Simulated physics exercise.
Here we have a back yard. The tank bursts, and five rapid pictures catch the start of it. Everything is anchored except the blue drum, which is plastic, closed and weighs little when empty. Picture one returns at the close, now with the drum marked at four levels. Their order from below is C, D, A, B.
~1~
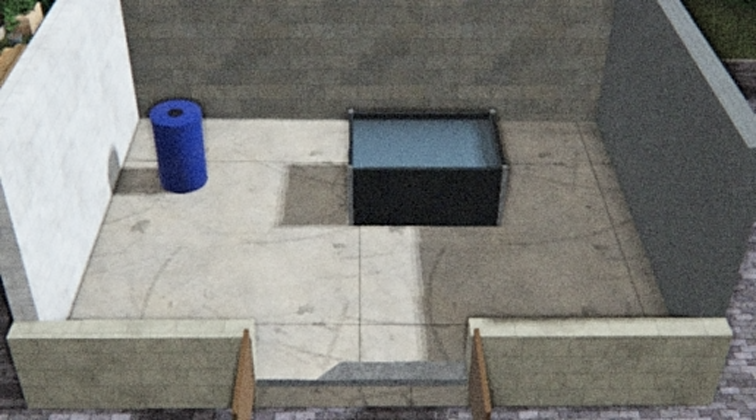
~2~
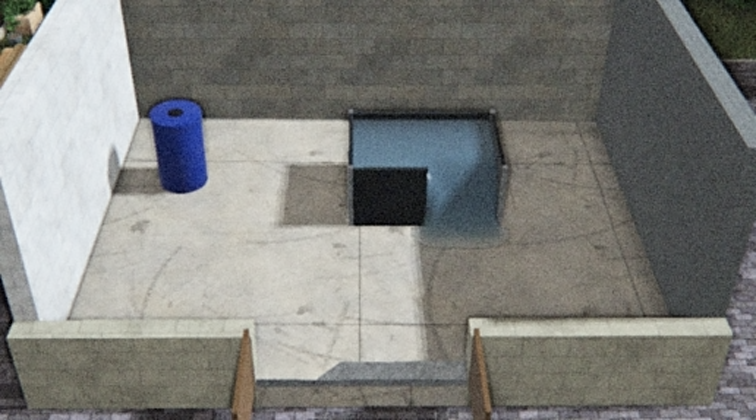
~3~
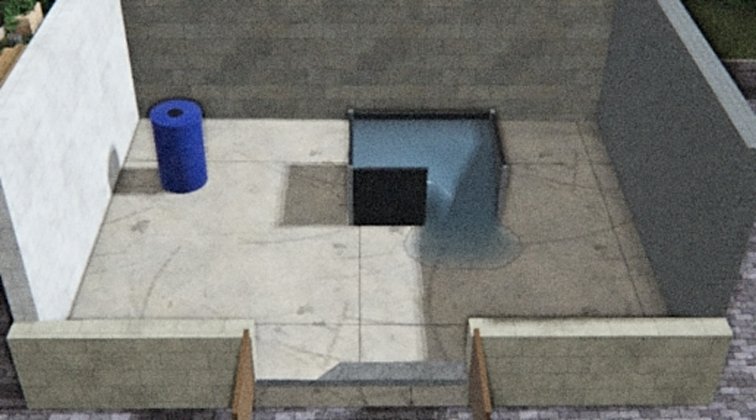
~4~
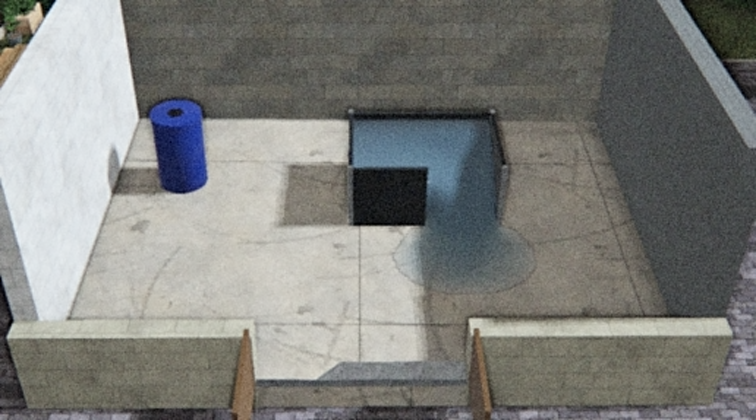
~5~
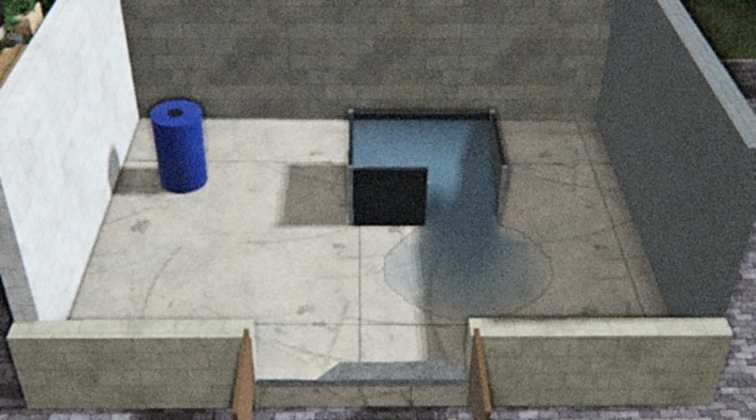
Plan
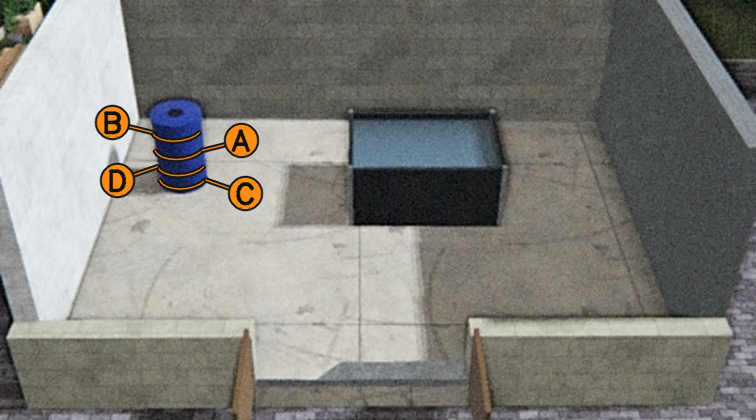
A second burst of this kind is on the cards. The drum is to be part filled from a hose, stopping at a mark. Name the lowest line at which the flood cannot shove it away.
I would pick level C.
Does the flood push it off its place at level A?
No, not at all.
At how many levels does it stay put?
All of them.
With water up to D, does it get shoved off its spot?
No.
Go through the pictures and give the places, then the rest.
In the first frame, lid of the blue drum at (175, 113); tank full, its middle at (424, 145); open gate at (362, 323).
In the second frame, 1 % of the ground under water, its edge towards the drum at (428, 237).
In the third frame, 3 % of the ground under water, its edge towards the drum at (417, 241).
In the fourth frame, 5 % of the ground under water, its edge towards the drum at (412, 243).
In the fifth frame, lid of the blue drum at (175, 113); 8 % of the ground under water, its edge towards the drum at (395, 261).
In orange, A at (175, 159); B at (173, 141); C at (180, 189); D at (178, 175); from the bottom up C, D, A, B.
For level A, it does not move.
For level B, it does not move.
For level C, it does not move.
For level D, it does not move.
